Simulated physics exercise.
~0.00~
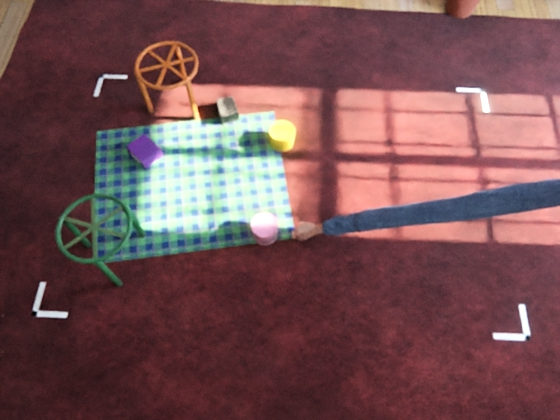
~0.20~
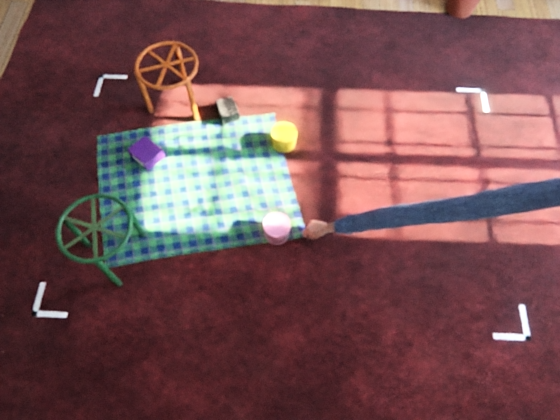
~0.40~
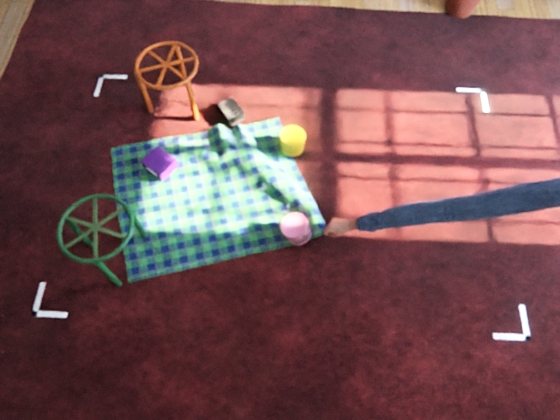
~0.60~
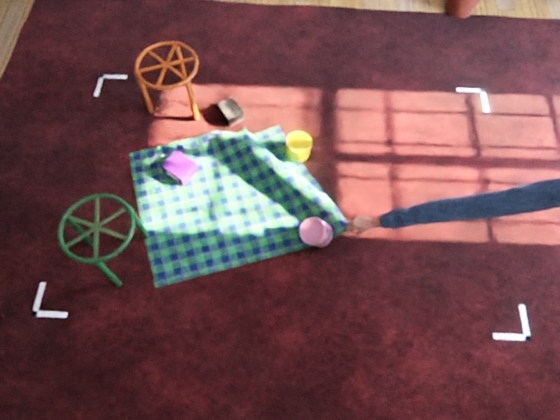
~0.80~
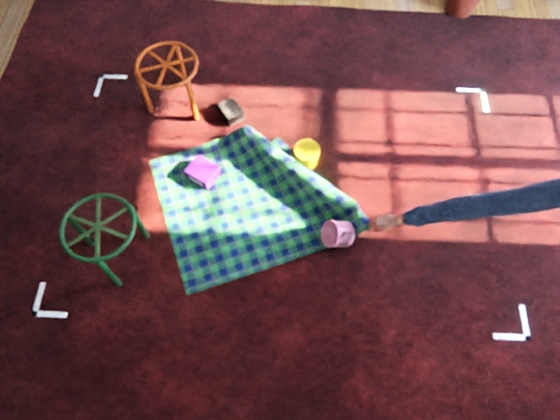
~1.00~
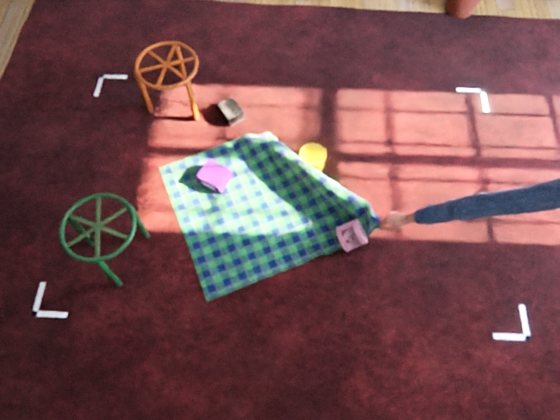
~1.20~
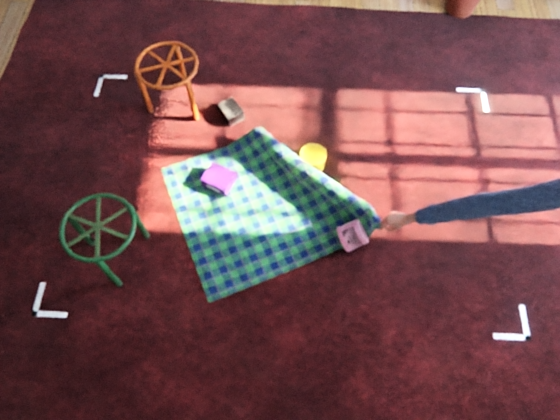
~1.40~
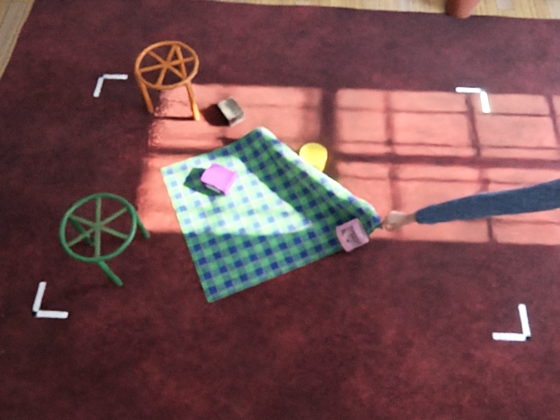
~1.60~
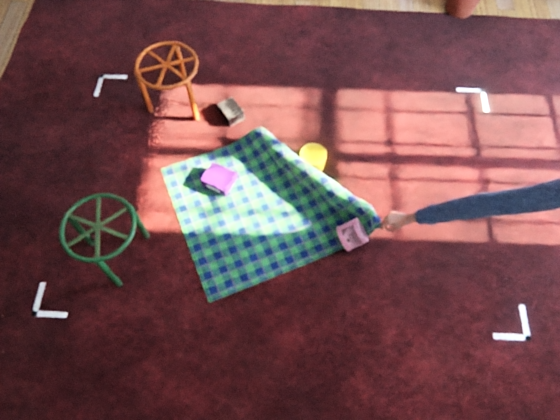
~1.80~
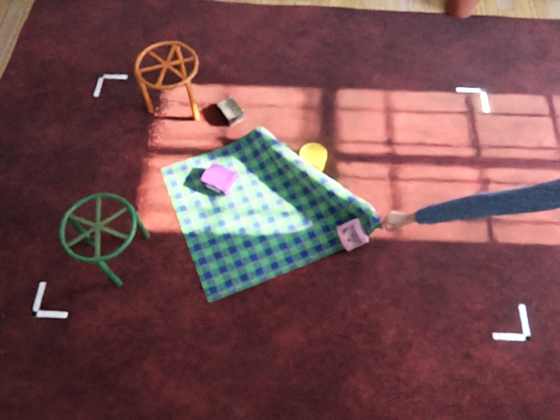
Living-room floor, a hand dragging a checked cloth rightward by its corner, carrying purple, yellow and pink items, the pink bin tipping over.
